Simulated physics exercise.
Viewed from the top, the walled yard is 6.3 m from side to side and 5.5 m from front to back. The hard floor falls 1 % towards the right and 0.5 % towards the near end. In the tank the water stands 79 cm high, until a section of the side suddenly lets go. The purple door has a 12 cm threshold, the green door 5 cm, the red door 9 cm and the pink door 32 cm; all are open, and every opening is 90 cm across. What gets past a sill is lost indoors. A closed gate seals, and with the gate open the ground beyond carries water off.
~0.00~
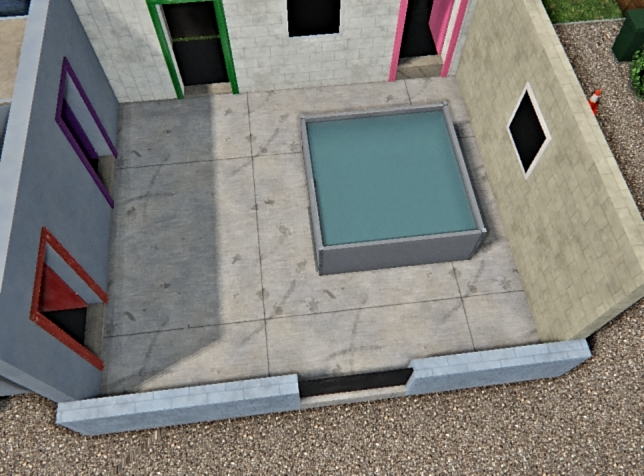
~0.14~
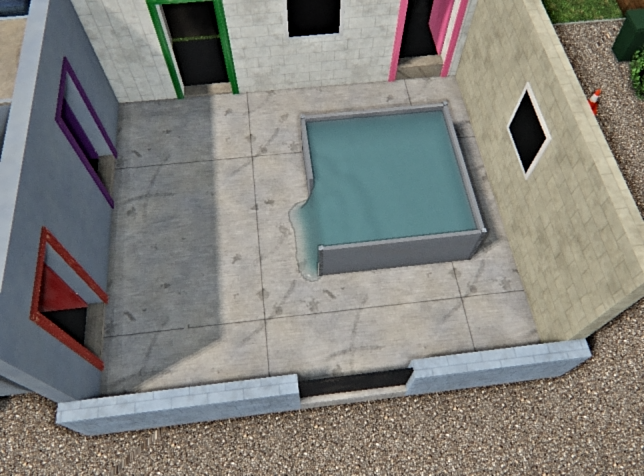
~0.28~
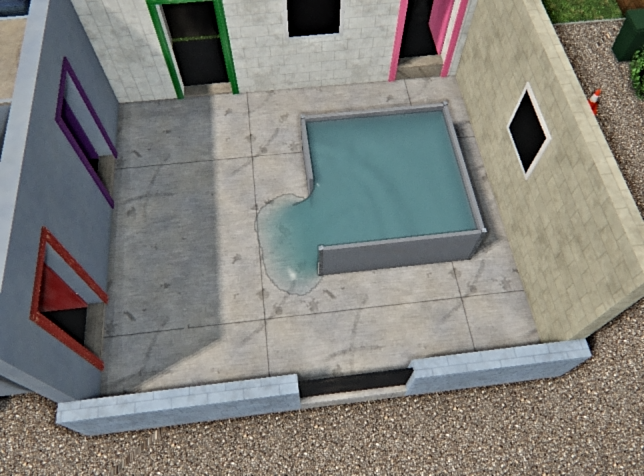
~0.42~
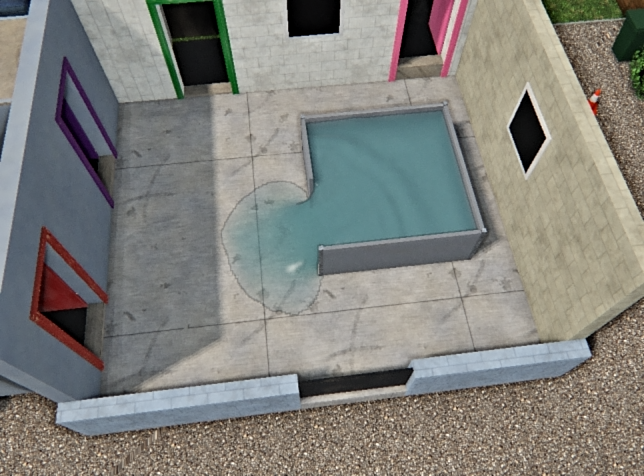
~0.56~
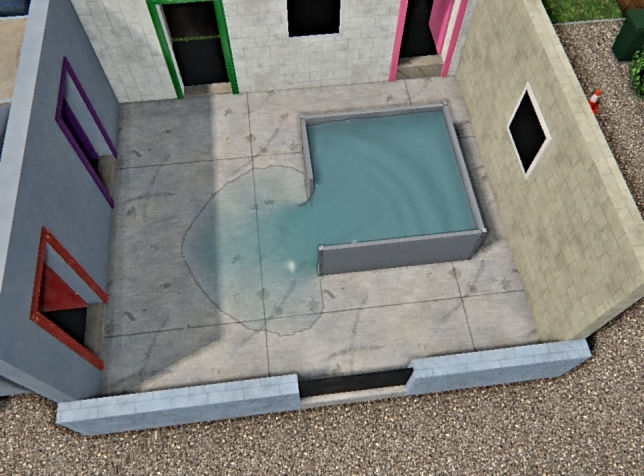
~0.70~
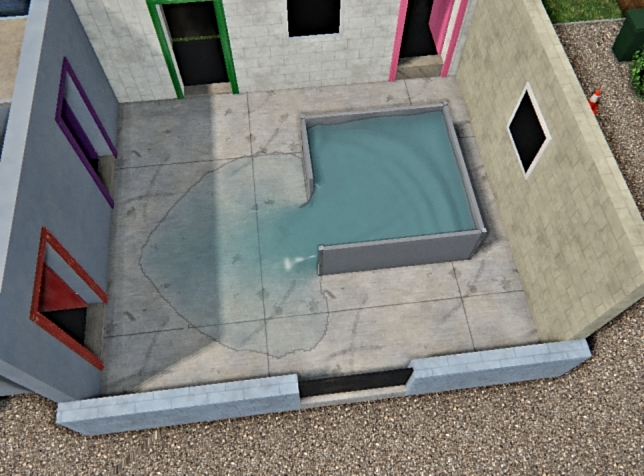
In this clip, a raised tank of still water in a walled yard opens at its left side, and water pours out through the gap, spreading leftward in a widening, thinning rounded sheet across the concrete floor.
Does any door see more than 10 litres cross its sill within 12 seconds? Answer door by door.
Taking each door, the purple door does; the green door does; the red door does; the pink door does not.
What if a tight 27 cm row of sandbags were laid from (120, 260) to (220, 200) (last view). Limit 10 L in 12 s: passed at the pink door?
Next, pink ends up on the low side.
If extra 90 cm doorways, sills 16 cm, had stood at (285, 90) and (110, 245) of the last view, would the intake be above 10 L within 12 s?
Within it, exceeded.
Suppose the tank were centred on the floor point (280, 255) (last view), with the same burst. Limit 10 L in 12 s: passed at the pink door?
With that change, the limit at the pink door is not exceeded.
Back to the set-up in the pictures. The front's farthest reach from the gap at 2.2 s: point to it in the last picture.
That lands around (120, 108) in the last picture.
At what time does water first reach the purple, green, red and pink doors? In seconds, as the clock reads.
Purple = 1.2 s, green = 2.2 s, red = 1.0 s, pink = 5.0 s.
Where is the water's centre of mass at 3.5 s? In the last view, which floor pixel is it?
(283, 228).
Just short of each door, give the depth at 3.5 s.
Purple 18 cm, green 9 cm, red 25 cm, pink 0 cm.
After 1.4 s water covers 45 % of the floor and is deepest (43 cm) near (305, 248); purple door 16 cm at the sill, 0 L in, green door not reached, red door 22 cm at the sill, 16 L in, pink door not reached.
After 2.2 s water covers 45 % of the floor and is deepest (50 cm) near (101, 397); purple door 22 cm at the sill, 16 L in, green door 1 cm at the sill, 0 L in, red door 33 cm at the sill, 112 L in, pink door not reached.
After 3.5 s water covers 55 % of the floor and is deepest (29 cm) near (120, 108); purple door 18 cm at the sill, 57 L in, green door 9 cm at the sill, 2 L in, red door 25 cm at the sill, 299 L in, pink door not reached.
After 7.0 s water covers 95 % of the floor and is deepest (19 cm) near (467, 117); purple door 12 cm at the sill, 77 L in, green door 13 cm at the sill, 83 L in, red door 16 cm at the sill, 451 L in, pink door 8 cm at the sill, 0 L in.
After 12.0 s water covers 100 % of the floor and is deepest (18 cm) near (521, 288); purple door 8 cm at the sill, 79 L in, green door 8 cm at the sill, 158 L in, red door 8 cm at the sill, 477 L in, pink door 17 cm at the sill, 0 L in.
